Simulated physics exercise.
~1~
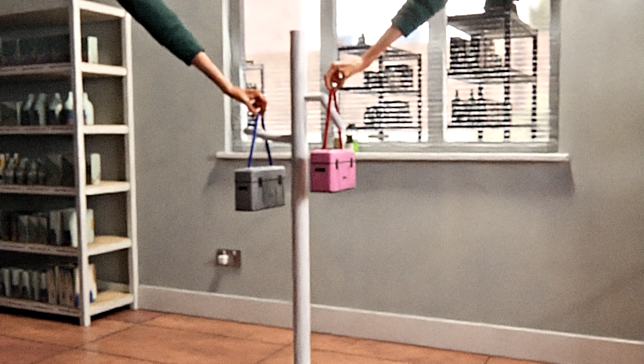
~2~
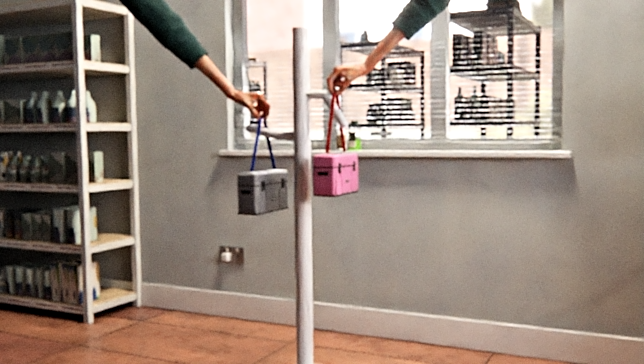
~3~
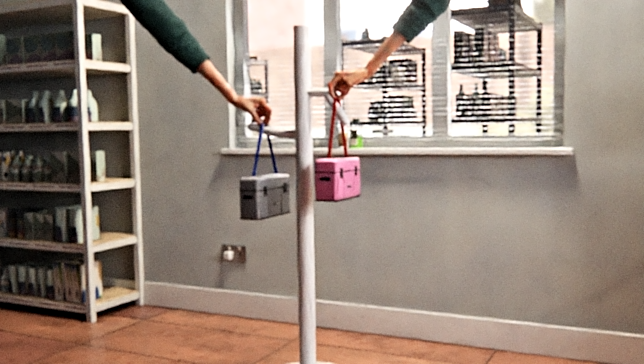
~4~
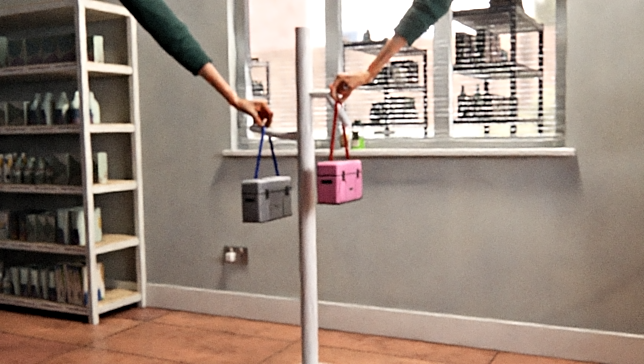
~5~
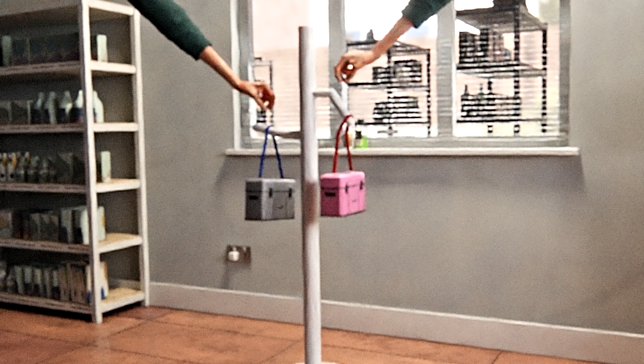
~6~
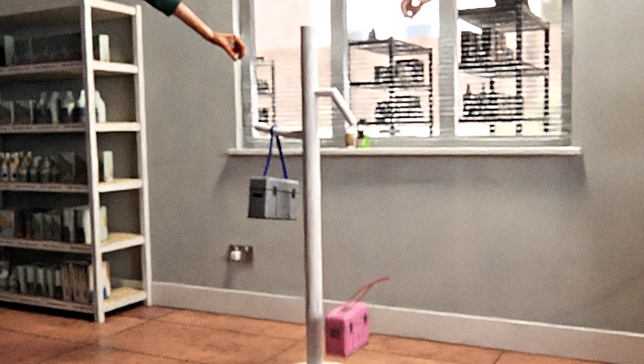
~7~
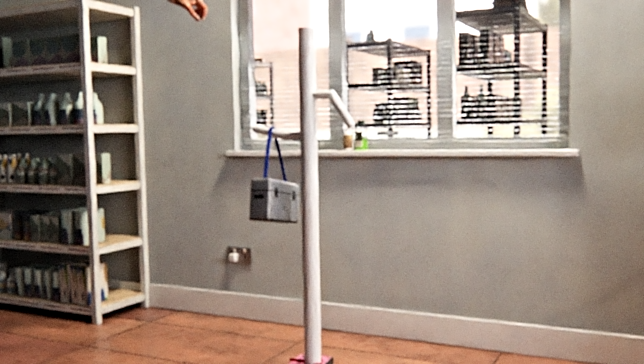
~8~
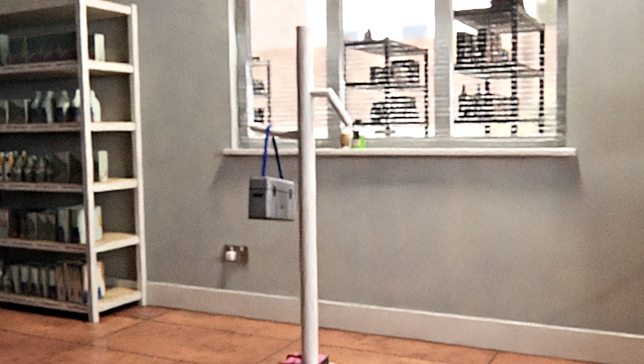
Two hands lowered a grey case and a pink case by their loops onto opposite sides of a stand, then let go and drew away. The pink case dropped to the floor by the pole's foot, while the grey one stayed hanging.
